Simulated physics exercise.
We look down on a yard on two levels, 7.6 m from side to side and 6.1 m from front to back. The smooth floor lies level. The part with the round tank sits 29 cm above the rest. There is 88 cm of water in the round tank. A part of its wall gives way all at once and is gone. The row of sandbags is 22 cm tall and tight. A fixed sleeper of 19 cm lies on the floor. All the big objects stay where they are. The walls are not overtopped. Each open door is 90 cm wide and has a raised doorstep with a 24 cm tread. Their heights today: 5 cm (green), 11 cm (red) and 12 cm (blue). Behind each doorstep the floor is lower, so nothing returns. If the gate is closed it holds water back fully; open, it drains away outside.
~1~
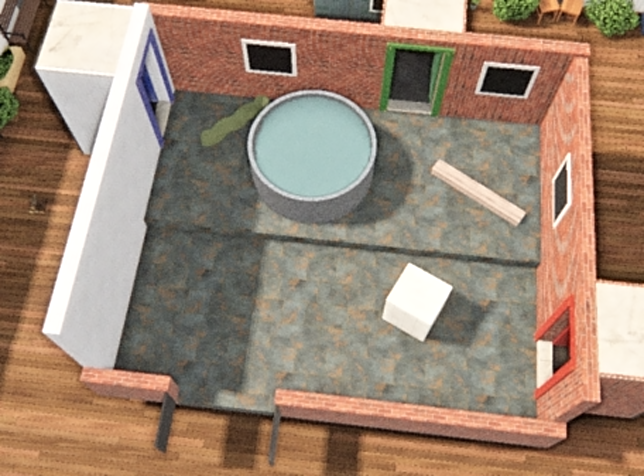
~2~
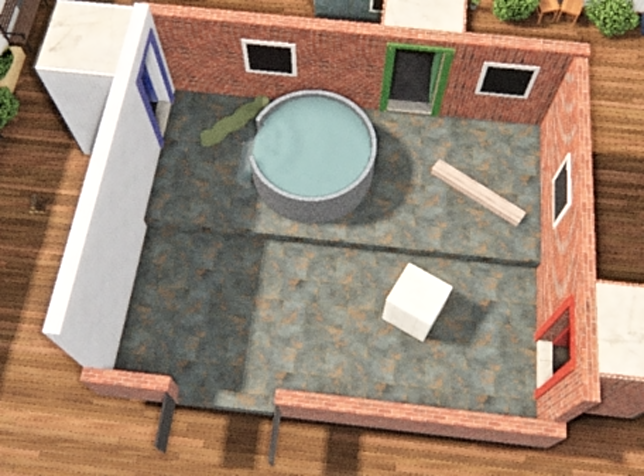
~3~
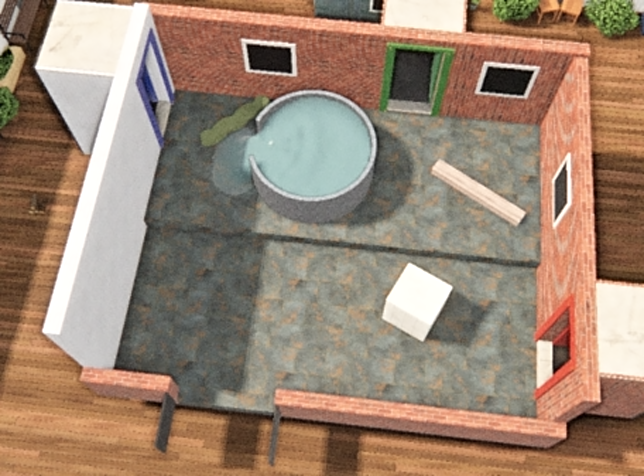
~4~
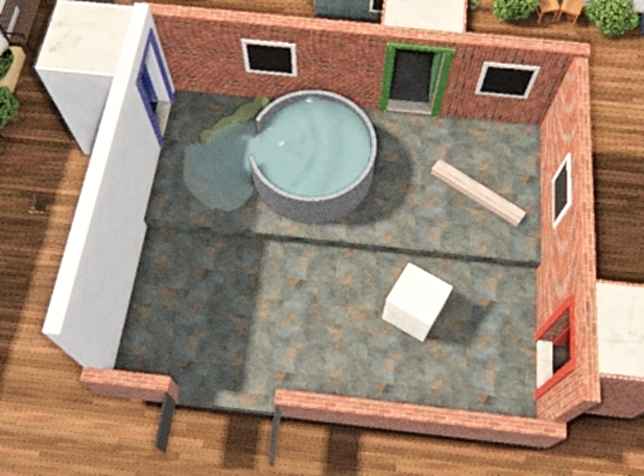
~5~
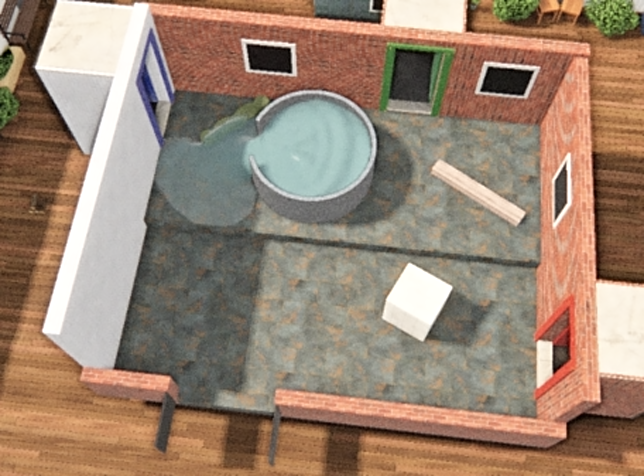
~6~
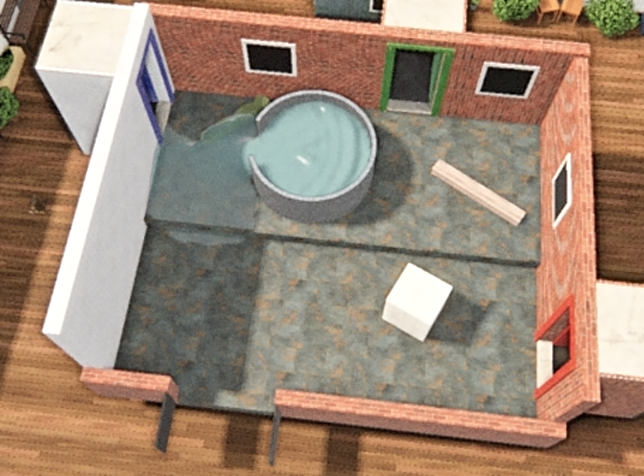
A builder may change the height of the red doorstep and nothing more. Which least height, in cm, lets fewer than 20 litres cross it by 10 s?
Some 7.5 cm above the ground.
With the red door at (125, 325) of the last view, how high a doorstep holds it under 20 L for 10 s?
Roughly 15 cm.
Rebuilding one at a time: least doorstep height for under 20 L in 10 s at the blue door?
About 25 cm at blue.
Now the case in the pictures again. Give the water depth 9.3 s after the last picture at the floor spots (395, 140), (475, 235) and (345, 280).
Roughly 2, 1 and 4 cm, in turn.
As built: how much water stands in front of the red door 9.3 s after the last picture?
Some 10.5 cm.
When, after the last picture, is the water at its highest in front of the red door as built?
At about 6.5 s.
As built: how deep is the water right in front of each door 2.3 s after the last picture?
In cm: Green 3, red 0, blue 16.
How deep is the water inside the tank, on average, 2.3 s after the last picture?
Roughly 42 cm on average.
Then, 0.7 s after the last picture water covers 20 % of the floor, deepest (53 cm) near (165, 171); it has not reached the red door.
Then, 2.3 s after the last picture water covers 35 % of the floor, deepest (38 cm) near (114, 369); it has not reached the red door.
Then, 9.3 s after the last picture water covers 80 % of the floor, deepest (14 cm) near (163, 139); 11 cm at the red door, 1 litre in over its 11 cm doorstep.
At the red door as built, the water peaked near 12 cm, 6.5 s after the last picture.
Run again over the same 10 s with other heights there, 30 litres in over 6.5 cm, 8 litres over 9 cm. The limit of 20 litres is kept from about 7.5 cm up.
